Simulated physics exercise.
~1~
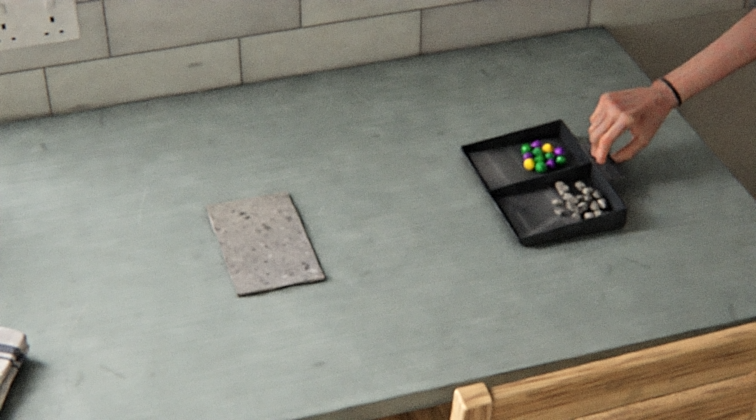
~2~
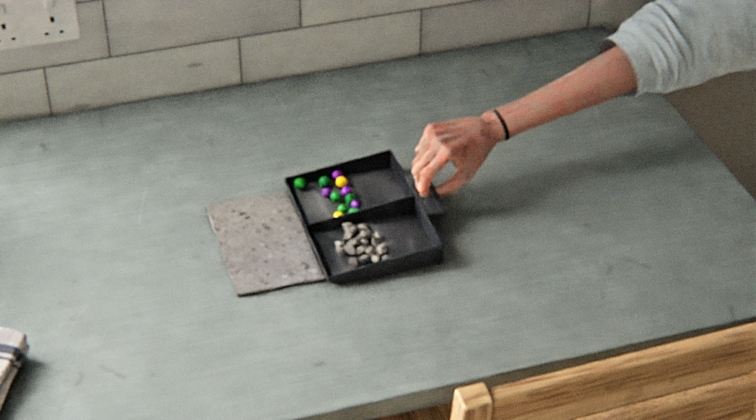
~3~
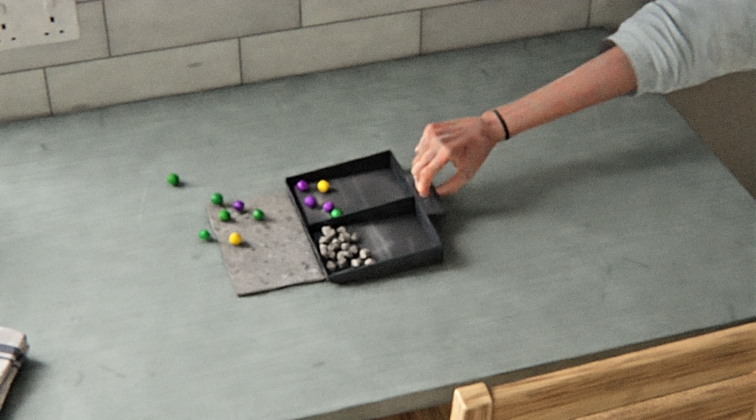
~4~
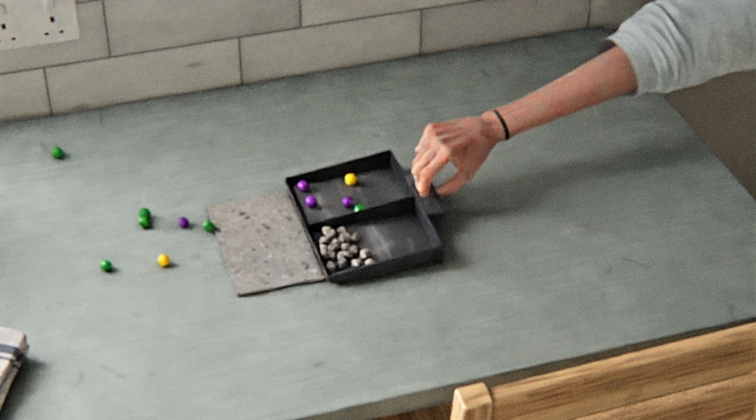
On a grey-green countertop, a hand sliding a black tray left into a stone slab, colourful beads spilling out, grey pebbles staying inside.
